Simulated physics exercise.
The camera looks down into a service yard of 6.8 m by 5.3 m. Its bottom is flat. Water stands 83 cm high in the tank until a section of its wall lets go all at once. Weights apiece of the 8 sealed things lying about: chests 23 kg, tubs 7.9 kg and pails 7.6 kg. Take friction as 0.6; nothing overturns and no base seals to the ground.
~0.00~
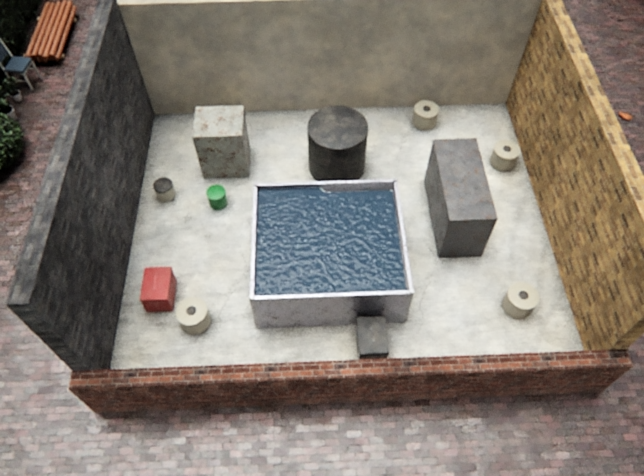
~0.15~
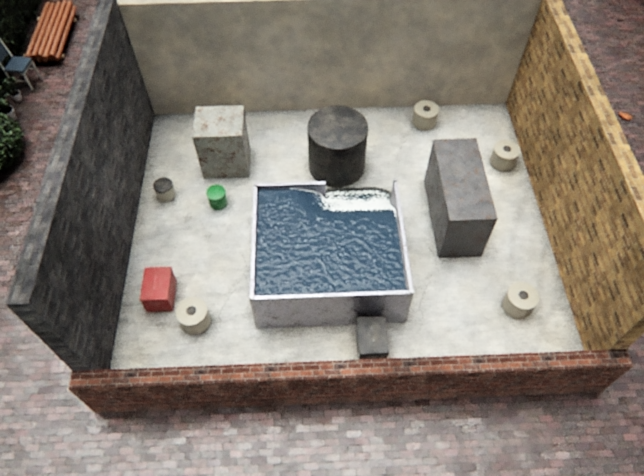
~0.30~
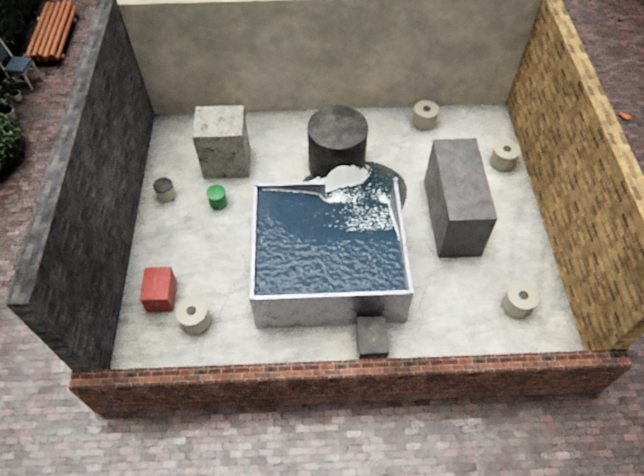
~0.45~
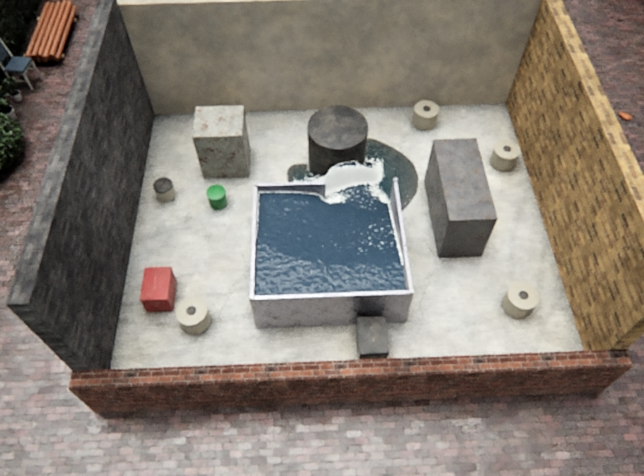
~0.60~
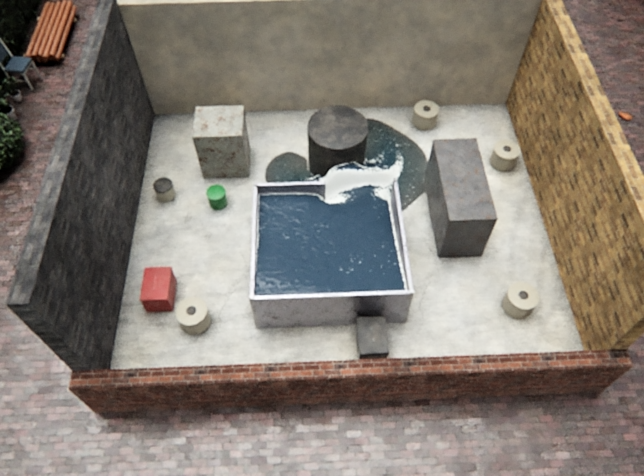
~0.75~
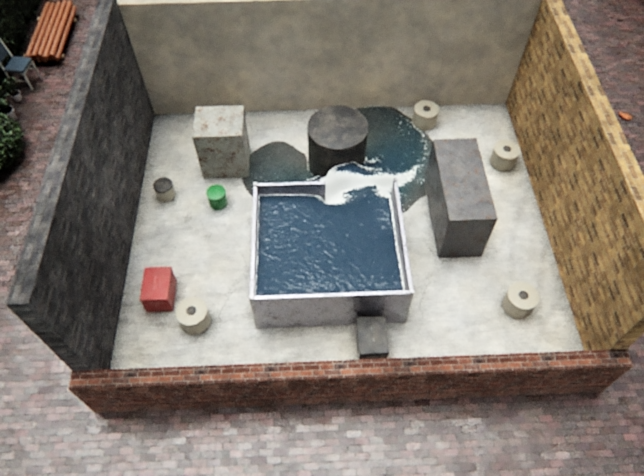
In a walled service yard, water pours through a gap in the far side of a raised square pool and spreads across the pale floor around a dark cylinder, while the green pail and red chest stay still.
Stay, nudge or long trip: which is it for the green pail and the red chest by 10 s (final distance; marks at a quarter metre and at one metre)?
Green pail ends far away; red chest moves a short way.
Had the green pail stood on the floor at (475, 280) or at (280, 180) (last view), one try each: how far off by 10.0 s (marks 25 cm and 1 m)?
In that order: It stays put; it gets carried off.
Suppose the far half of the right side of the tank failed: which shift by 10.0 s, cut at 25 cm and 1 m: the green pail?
In that case the green pail holds its place.
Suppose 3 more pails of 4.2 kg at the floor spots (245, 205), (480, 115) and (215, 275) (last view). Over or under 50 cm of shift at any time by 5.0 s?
In that order: Over, more, less.
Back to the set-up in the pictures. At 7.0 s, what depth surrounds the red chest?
About 7 cm.
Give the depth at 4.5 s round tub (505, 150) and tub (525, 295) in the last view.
About 10 and 13 cm.
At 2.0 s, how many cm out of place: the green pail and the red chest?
About 80 and 0 cm.
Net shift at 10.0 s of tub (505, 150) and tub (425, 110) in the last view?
In that order: 600 cm, 600 cm.
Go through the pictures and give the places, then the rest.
The green pail at (216, 192), on the bottom; the red chest at (156, 283) rests on the ground; 3.9 m2 under water; 0 of 8 have shifted, in the first picture.
The green pail at (216, 192), on the bottom; the red chest at (156, 283) rests on the ground; 4.6 m2 under water; 0 of 8 have shifted, in the second picture.
The green pail at (216, 192), on the bottom; the red chest at (156, 283) rests on the ground; 5.3 m2 under water; 0 of 8 have shifted, in the third picture.
The green pail at (216, 192), on the bottom; the red chest at (156, 283), on the bottom; 6.0 m2 under water; 0 of 8 have shifted, in the fourth picture.
The green pail at (216, 192) rests on the ground; the red chest at (156, 283), on the bottom; 7.1 m2 under water; 0 of 8 have shifted, in the fifth picture.
The green pail at (216, 192), on the bottom; the red chest at (156, 283), on the bottom; water covers 8.7 m2; 0 of 8 have shifted, in the sixth picture.
After 2.0 s the green pail is near (164, 197), 0.8 m from its start, aground; the red chest is near (156, 283), 0.0 m from its start, aground; 1 afloat.
After 4.5 s the green pail is near (172, 235), 1.0 m from its start, aground; the red chest is near (156, 283), 0.0 m from its start, aground; 4 afloat.
After 7.0 s the green pail is near (149, 258), 1.6 m from its start, afloat; the red chest is near (156, 284), 0.0 m from its start, aground; 5 afloat.
After 10.0 s the green pail is near (136, 352), 2.9 m from its start, afloat; the red chest is near (130, 313), 0.6 m from its start, afloat; 8 afloat.
